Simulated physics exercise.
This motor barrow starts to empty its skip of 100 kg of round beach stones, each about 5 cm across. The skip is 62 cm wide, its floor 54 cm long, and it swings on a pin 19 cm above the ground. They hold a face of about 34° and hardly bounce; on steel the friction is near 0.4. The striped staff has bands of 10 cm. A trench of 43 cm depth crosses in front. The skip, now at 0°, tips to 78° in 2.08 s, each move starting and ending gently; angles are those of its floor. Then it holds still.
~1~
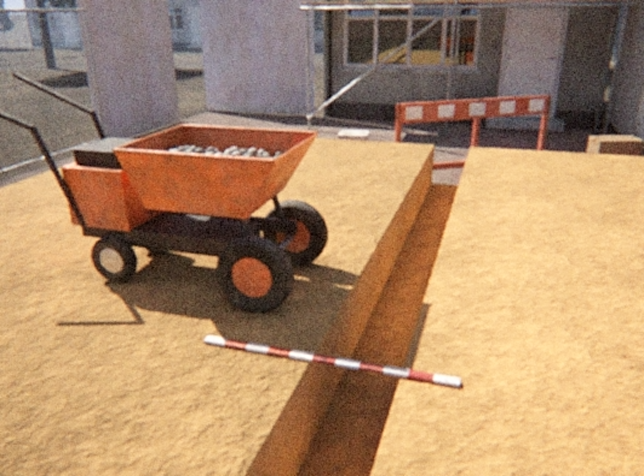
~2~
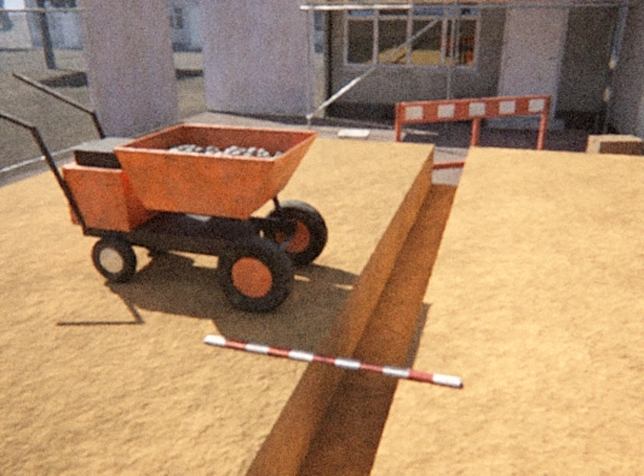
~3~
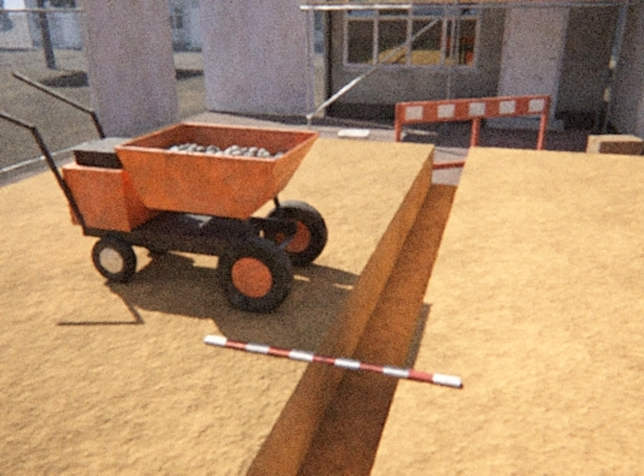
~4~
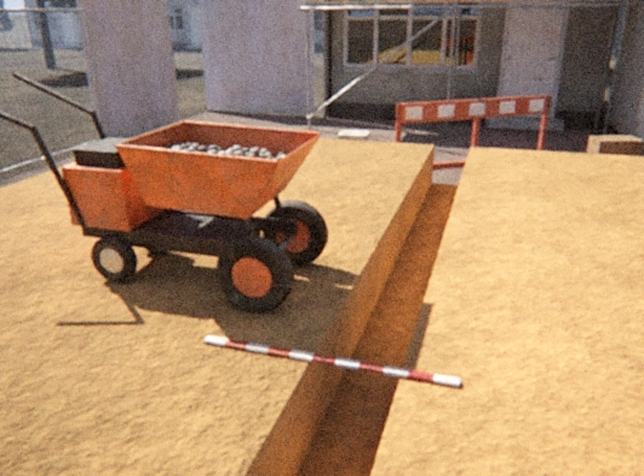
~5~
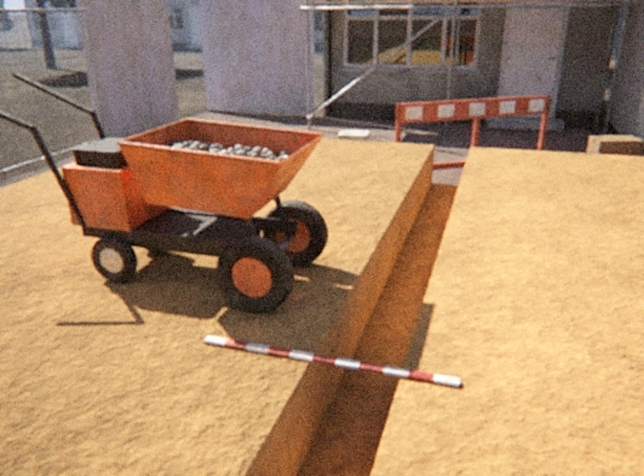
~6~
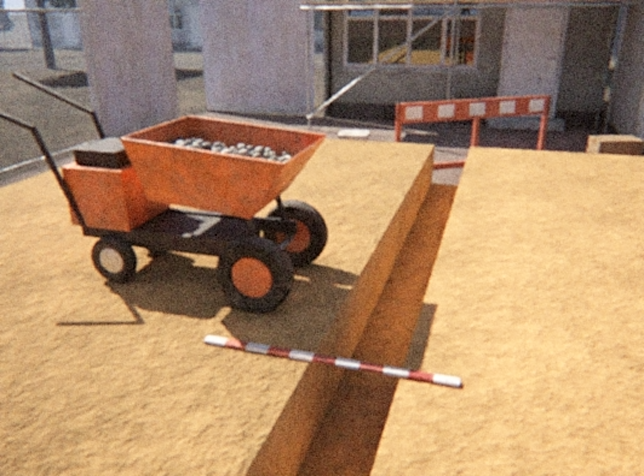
An orange motor barrow with black tyres and a skip of grey stones stands at left on sandy ground, seen from slightly above, in a yard before a pale building with scaffolding. A narrow trench runs away to its right, with a red-and-white staff lying across it and a matching barrier behind. The skip stays level at first, then tilts slightly forward to the right, while the barrow's wheels and the camera stay still.
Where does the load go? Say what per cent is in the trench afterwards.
About 59 per cent.
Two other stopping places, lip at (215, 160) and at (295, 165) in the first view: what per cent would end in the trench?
Near 100 per cent from the first place, 30 from the second.
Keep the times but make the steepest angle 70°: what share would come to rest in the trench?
It would be near 65 per cent.
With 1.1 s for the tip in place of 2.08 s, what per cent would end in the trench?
In that case some 45 per cent.
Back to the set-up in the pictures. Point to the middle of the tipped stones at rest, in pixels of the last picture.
Their middle is at about (409, 360).
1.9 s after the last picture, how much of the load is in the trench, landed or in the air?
About 35 per cent by then.
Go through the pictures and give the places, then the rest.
In the first picture, the skip is at 0°, its lip at (273, 162); the top of the load is at (218, 153).
In the second picture, the skip is at 0°, its lip at (274, 162); the top of the load is at (218, 152).
In the third picture, the skip is at 1°, its lip at (275, 162); the top of the load is at (214, 151).
In the fourth picture, lip at (277, 163), floor tilted 2°, highest stones at (215, 150).
In the fifth picture, lip at (280, 164), floor tilted 3°, highest stones at (198, 148).
In the sixth picture, lip at (283, 165), floor tilted 5°, highest stones at (193, 145).
Then, 1.2 s after the last picture the floor is at 66°, 97 % in the skip, 2 % in the trench, 1 % past the trench; the foremost stones are at (418, 281).
Then, 1.9 s after the last picture the floor is at 78°, 28 % in the skip, 34 % in the trench, 38 % past the trench; the foremost stones are at (576, 325).
Then, 2.2 s after the last picture the floor is at 78°, 7 % in the skip, 50 % in the trench, 43 % past the trench; the foremost stones are at (636, 342).
Then, 4.2 s after the last picture the floor is at 78°, 0 % in the skip, 59 % in the trench, 41 % past the trench; the foremost stones are past the picture's edge.
